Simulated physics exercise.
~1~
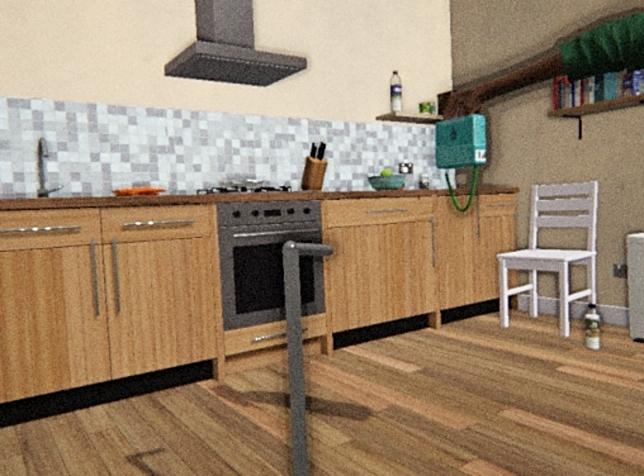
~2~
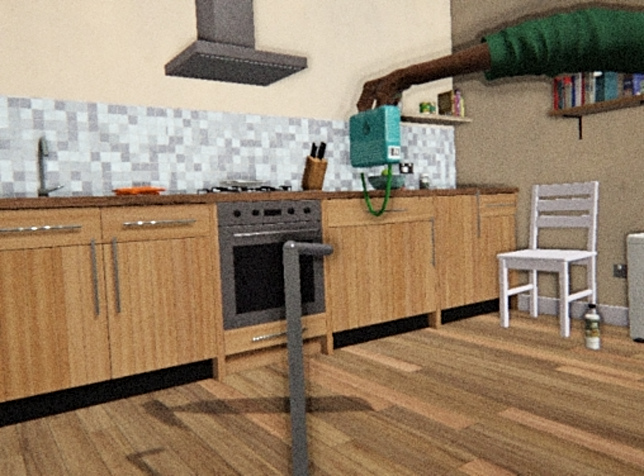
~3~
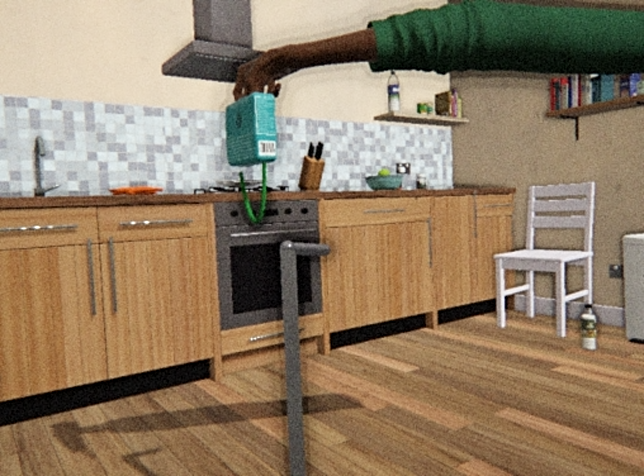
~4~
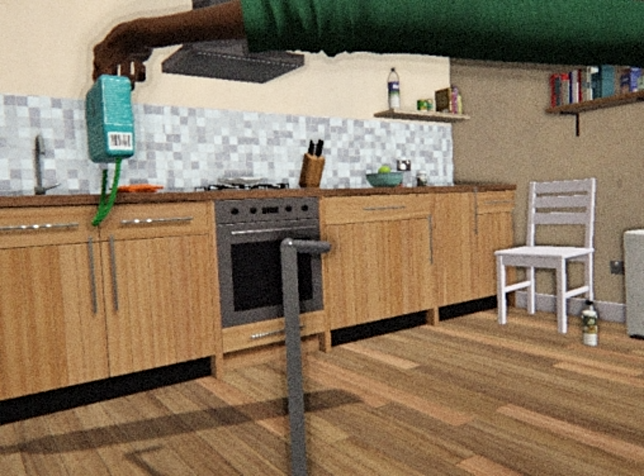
In a kitchen with wooden cupboards, a tiled wall and an oven, a grey metal post with a short bent arm at its top stands in the foreground. A hand in a green sleeve reaches in from the right, holding a turquoise pouch upright with a green cord loop hanging beneath it. The arm carries the pouch steadily left, past the white chair and along the worktop toward the post. The pouch and its loop pass above the post without catching. The hand continues left, ending near the tap with the pouch still in its grip and the loop dangling free.
